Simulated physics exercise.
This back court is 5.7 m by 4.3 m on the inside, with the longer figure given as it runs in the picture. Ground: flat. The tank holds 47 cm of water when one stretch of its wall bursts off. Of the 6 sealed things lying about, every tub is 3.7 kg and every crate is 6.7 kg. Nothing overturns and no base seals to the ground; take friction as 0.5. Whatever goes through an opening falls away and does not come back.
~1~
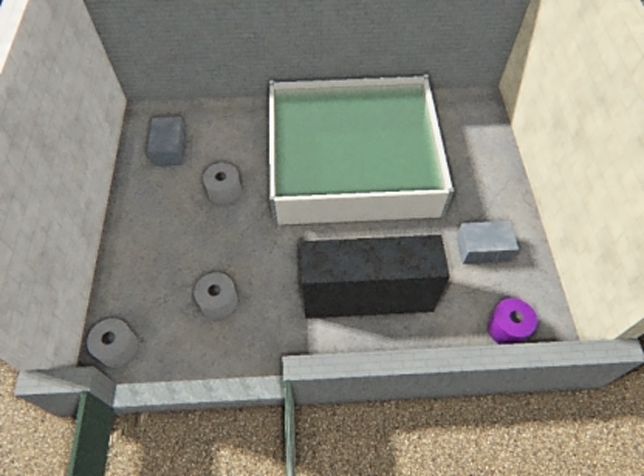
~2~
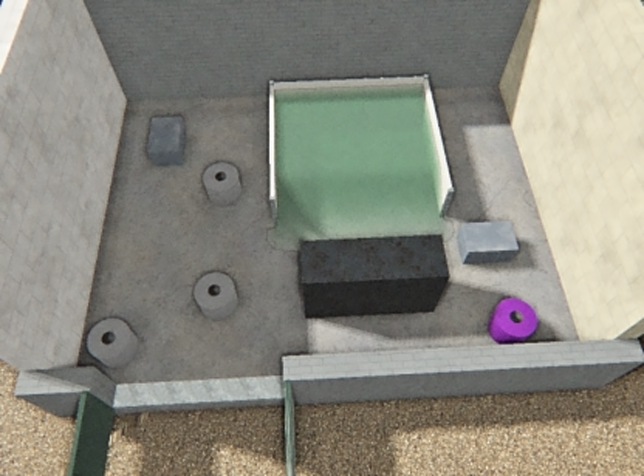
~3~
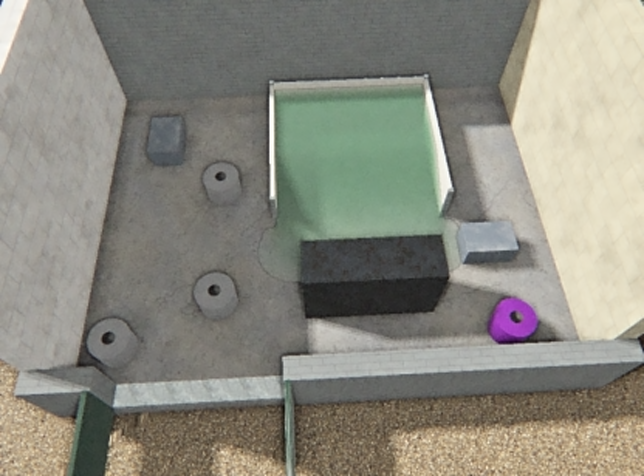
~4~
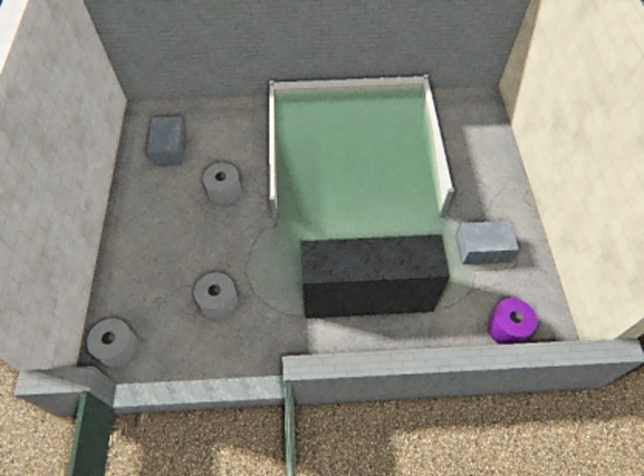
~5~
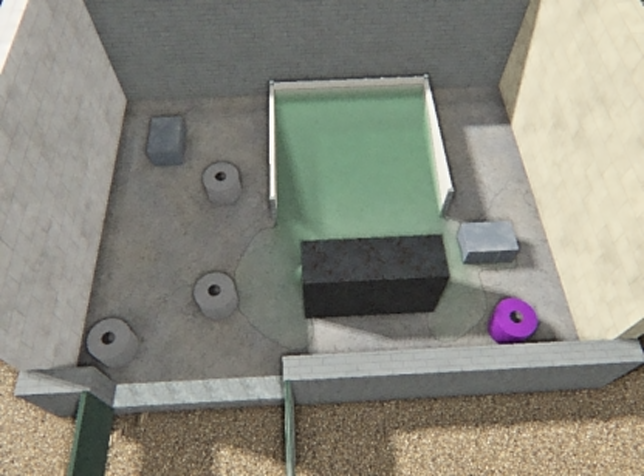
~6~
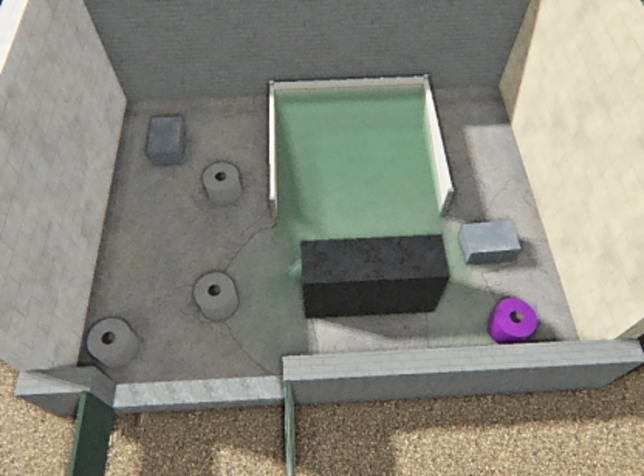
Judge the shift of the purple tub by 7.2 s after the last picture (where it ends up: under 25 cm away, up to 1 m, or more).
Well, as for the purple tub, it gets moved a long way.
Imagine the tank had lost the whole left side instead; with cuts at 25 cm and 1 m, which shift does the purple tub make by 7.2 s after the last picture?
So, for the purple tub: It shifts a small amount.
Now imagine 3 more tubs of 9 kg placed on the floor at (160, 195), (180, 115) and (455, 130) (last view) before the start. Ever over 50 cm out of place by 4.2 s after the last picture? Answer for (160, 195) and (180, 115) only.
Well, the first is lower and the second lower.
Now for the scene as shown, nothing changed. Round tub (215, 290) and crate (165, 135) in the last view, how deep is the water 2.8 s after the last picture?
14 and 0 cm.
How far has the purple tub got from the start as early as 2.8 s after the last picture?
Some 30 cm from the start.
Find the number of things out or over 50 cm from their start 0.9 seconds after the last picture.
I count 2 of them.
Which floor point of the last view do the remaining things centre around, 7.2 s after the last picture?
They average out to somewhere around (261, 143).
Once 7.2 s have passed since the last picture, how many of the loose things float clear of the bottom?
I get 4.
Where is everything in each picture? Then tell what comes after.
In the first picture, the purple tub at (516, 317), on the bottom; water covers 4.0 m2; 0 of 6 have shifted.
In the second picture, the purple tub at (516, 317), on the bottom; water covers 5.0 m2; 0 of 6 have shifted.
In the third picture, the purple tub at (516, 317), on the bottom; 6.0 m2 under water; 0 of 6 have shifted.
In the fourth picture, the purple tub at (516, 317) rests on the ground; water covers 6.7 m2; 0 of 6 have shifted.
In the fifth picture, the purple tub at (516, 317), on the bottom; 7.4 m2 under water; 0 of 6 have shifted.
In the sixth picture, the purple tub at (516, 317), on the bottom; 8.1 m2 under water; 0 of 6 have shifted.
Then, 0.9 s after the last picture the purple tub is near (577, 325), 0.6 m from its start, afloat; 0 of 6 are out; 1 afloat.
Then, 2.8 s after the last picture the purple tub is near (503, 329), 0.3 m from its start, afloat; 0 of 6 are out; 4 afloat.
Then, 4.8 s after the last picture the purple tub is near (282, 339), 2.6 m from its start, afloat; 1 of 6 are out; 3 afloat.
Then, 7.2 s after the last picture the purple tub has gone out; 2 of 6 are out; 4 afloat.
